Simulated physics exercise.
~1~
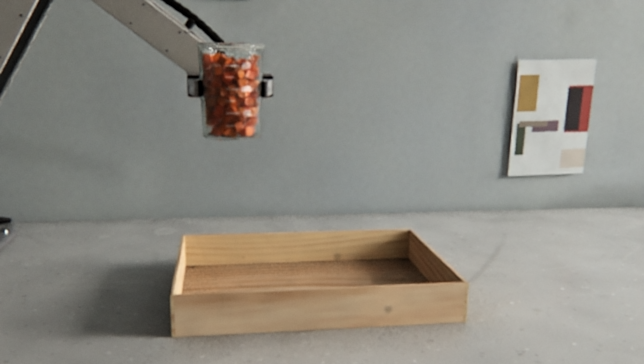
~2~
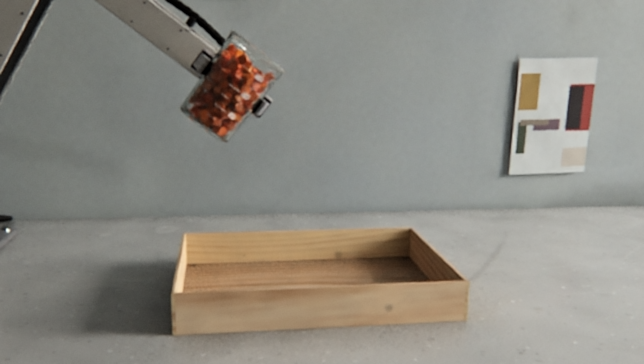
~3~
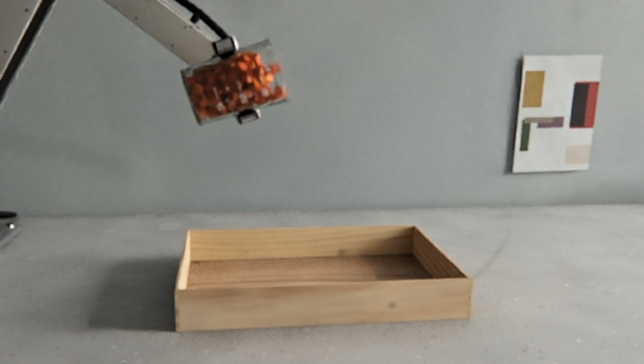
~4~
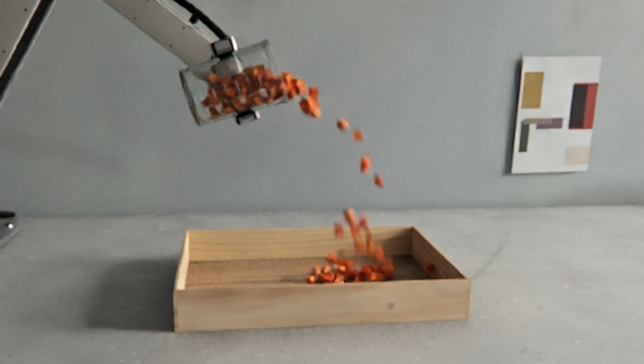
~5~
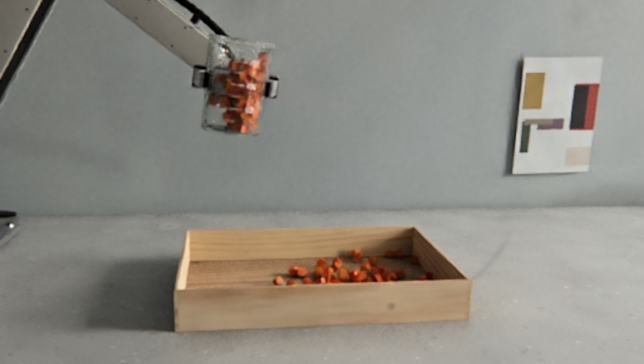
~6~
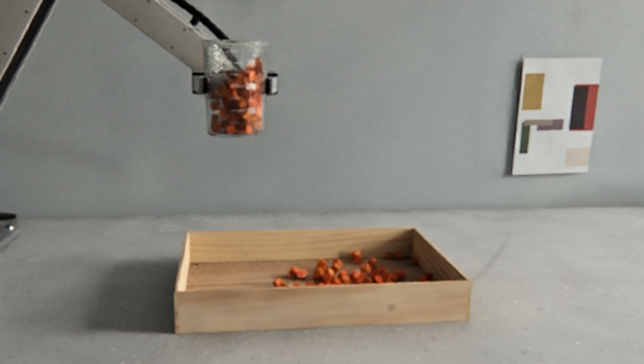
A robot arm holds a clear cup filled with small orange vegetable dice upright above a shallow wooden tray on a grey table. The arm tips the cup over to the right until it lies nearly on its side, with the pieces still inside. Then the dice spill over the rim and fall in a loose stream, gathering toward the right side of the tray. The arm swings the cup back up, stopping the pour, and brings it level again. At the end, the upright cup still holds a good part of the dice, while the rest lie scattered in the tray.
